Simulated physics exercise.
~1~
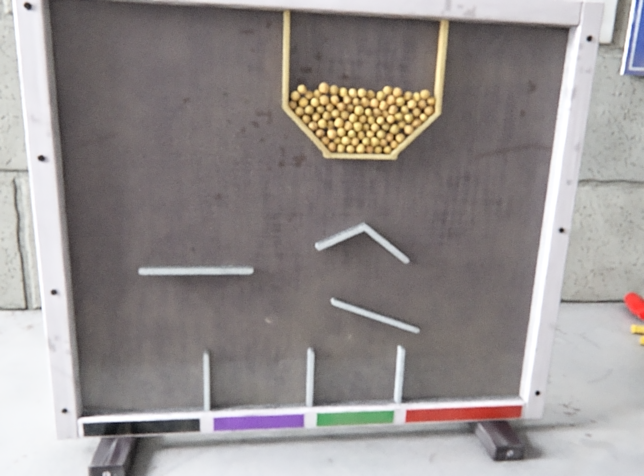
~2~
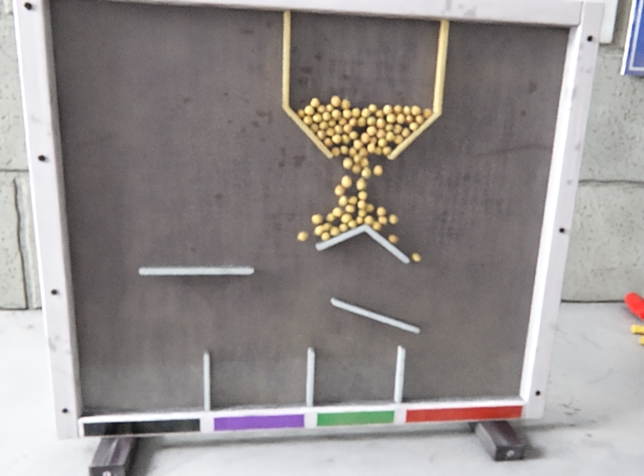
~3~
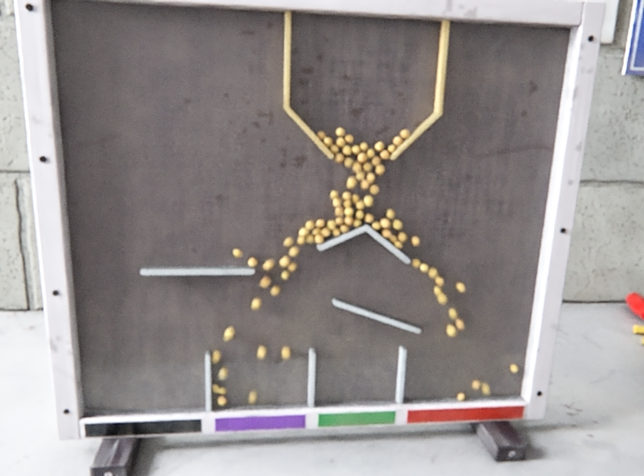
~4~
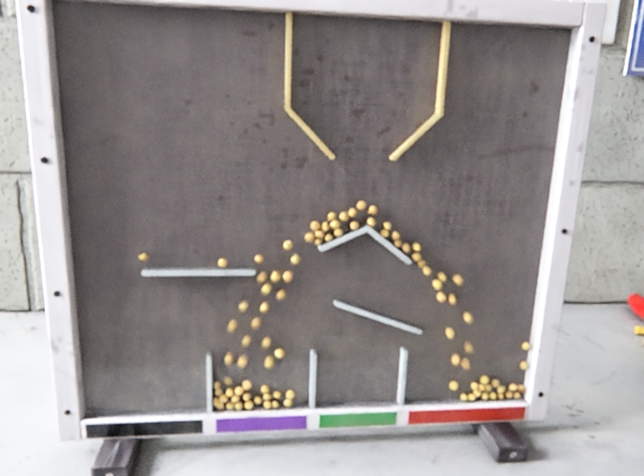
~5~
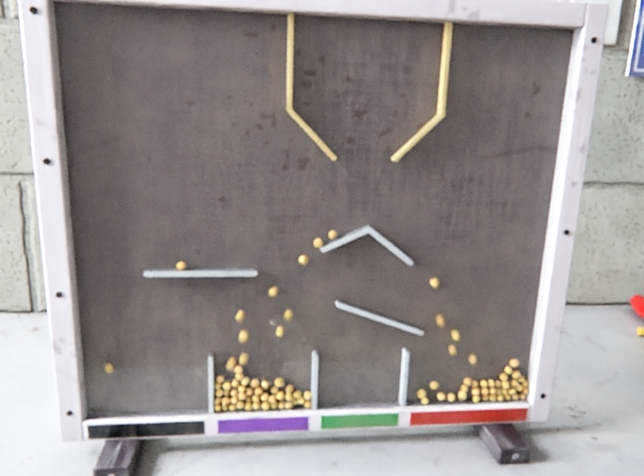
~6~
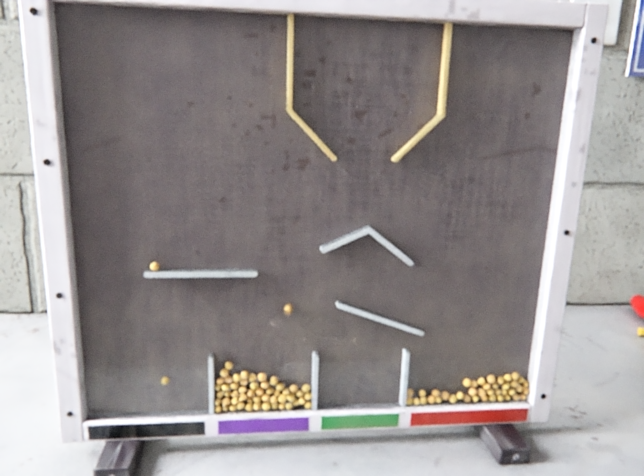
A flat, dark-backed case in a pale frame stands on a light surface before a block wall, seen from the front by a slightly swaying camera. Small wooden beads fill a hopper near the top, above fixed grey ledges and bins marked black, purple, green and red. The hopper opens and the beads pour onto a peaked ledge, spilling down both sides. They pile up in the purple and red bins while a few roll along the left ledge. Finally the hopper is empty, purple holds the most, green is empty, and a few stragglers are still on the left ledge or falling.
